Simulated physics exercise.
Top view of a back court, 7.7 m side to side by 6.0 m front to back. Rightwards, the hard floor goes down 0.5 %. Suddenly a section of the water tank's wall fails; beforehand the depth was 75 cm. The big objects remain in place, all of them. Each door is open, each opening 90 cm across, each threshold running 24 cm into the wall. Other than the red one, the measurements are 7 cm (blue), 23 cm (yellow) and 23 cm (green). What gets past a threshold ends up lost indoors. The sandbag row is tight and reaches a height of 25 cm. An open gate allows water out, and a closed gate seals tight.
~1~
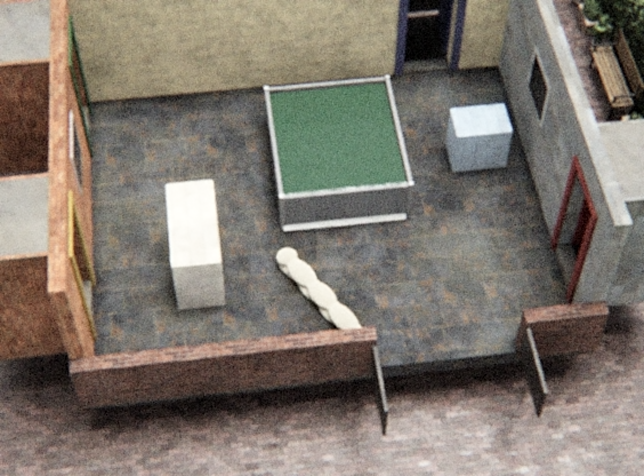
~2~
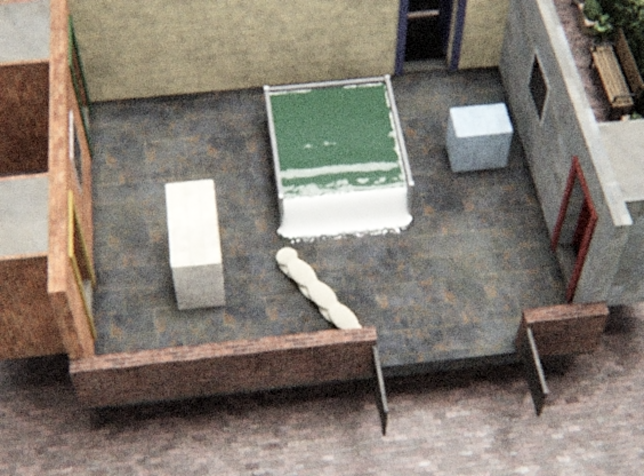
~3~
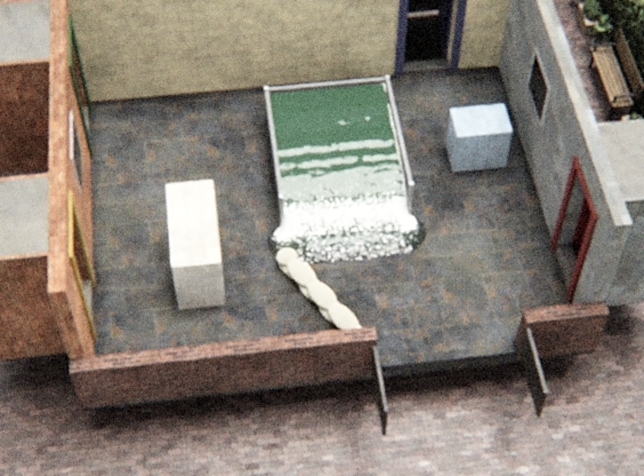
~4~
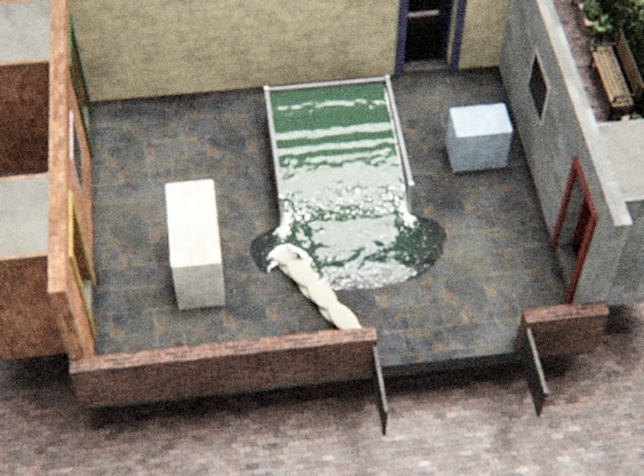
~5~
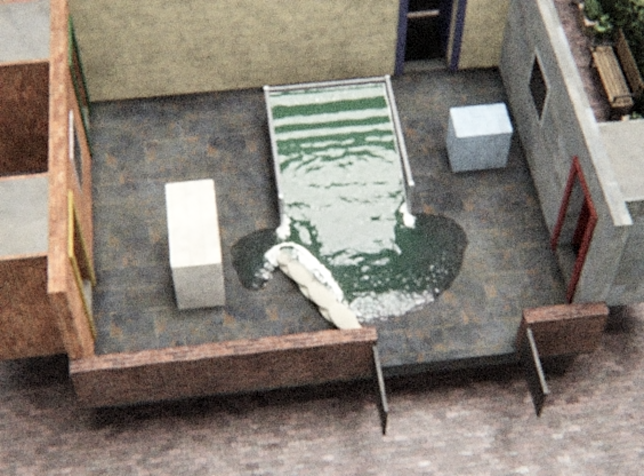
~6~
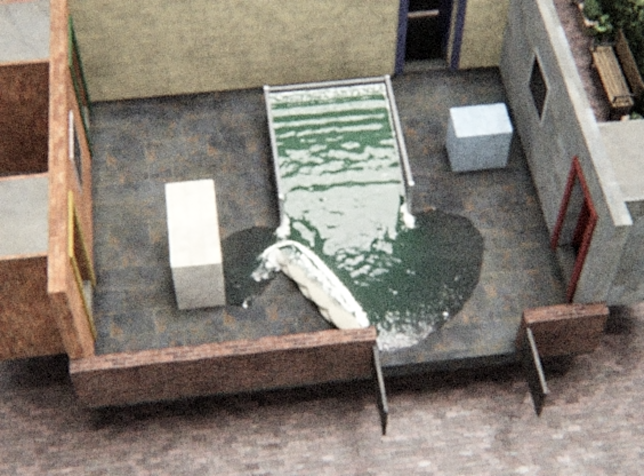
A walled court with a dark tiled floor is seen from above, its low brick front wall broken by an open gate. A rectangular tank of green water stands at the back centre, with a white block and a pale twisted shape to its left and front, a light blue block and red door to the right. The tank's front gives way and foaming water pours out, spreading across the floor around the twisted shape toward the gate.
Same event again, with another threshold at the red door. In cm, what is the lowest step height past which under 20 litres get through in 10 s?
Close to 11 cm is just enough.
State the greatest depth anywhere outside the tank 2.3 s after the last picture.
Roughly 26 cm.
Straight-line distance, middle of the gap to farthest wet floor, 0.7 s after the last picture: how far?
Close to 3.8 metres, I'd say.
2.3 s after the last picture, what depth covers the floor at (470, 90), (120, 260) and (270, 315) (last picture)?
The depths come to about 0, 0 and 6 cm.
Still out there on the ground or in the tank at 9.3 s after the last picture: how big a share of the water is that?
I'd estimate some 44 in a hundred.
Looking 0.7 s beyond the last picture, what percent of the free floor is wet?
Near 30 per cent is wet.
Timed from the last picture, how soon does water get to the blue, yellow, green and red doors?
Blue at 5.5 s, yellow at 3.2 s, green at 8.5 s and red at 1.2 s.
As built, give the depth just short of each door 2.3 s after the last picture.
At the blue door the depth is 0 cm, at yellow 0 cm, at green 0 cm and at red 10 cm.
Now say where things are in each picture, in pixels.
In the first frame, the water tank at (336, 138) is whole and still, 75 cm deep; the red door at (572, 237) is dry.
In the second frame, the front is at (290, 239), 0.3 m from the gap at (346, 209); 0.5 m2 of floor is wet, 75 cm left at the back.
In the third frame, water pours out at (346, 211) and has run 0.8 m, to (297, 261); about 14 cm deep outside, 75 cm at the back.
In the fourth frame, the gap is at (346, 213), the front 1.3 m out at (323, 286); the back of the water tank holds 75 cm.
In the fifth frame, the gap is at (346, 213), the front 2.0 m out at (350, 317); the back of the water tank holds 72 cm.
In the sixth frame, the gap is at (346, 213), the front 2.6 m out at a hidden place; the back of the water tank holds 63 cm; 1.4 m in a straight line remain to the red door at (572, 237).
Then, 0.7 s after the last picture water covers 30 % of the floor, deepest (42 cm) near (300, 258); it has not reached the red door.
Then, 2.3 s after the last picture water covers 40 % of the floor, deepest (26 cm) near (517, 338); 10 cm at the red door, 0 litres in over its 20 cm threshold.
Then, 9.3 s after the last picture water covers 95 % of the floor, deepest (8 cm) near (550, 335); 6 cm at the red door, 0 litres in over its 20 cm threshold.
At the red door as built, the water peaked near 16 cm, 4.5 s after the last picture.
With a threshold of 9.5 cm, 33 litres would have come in within the 10 s; with 12.5 cm, 13 litres. So under 20 litres takes about 11 cm.
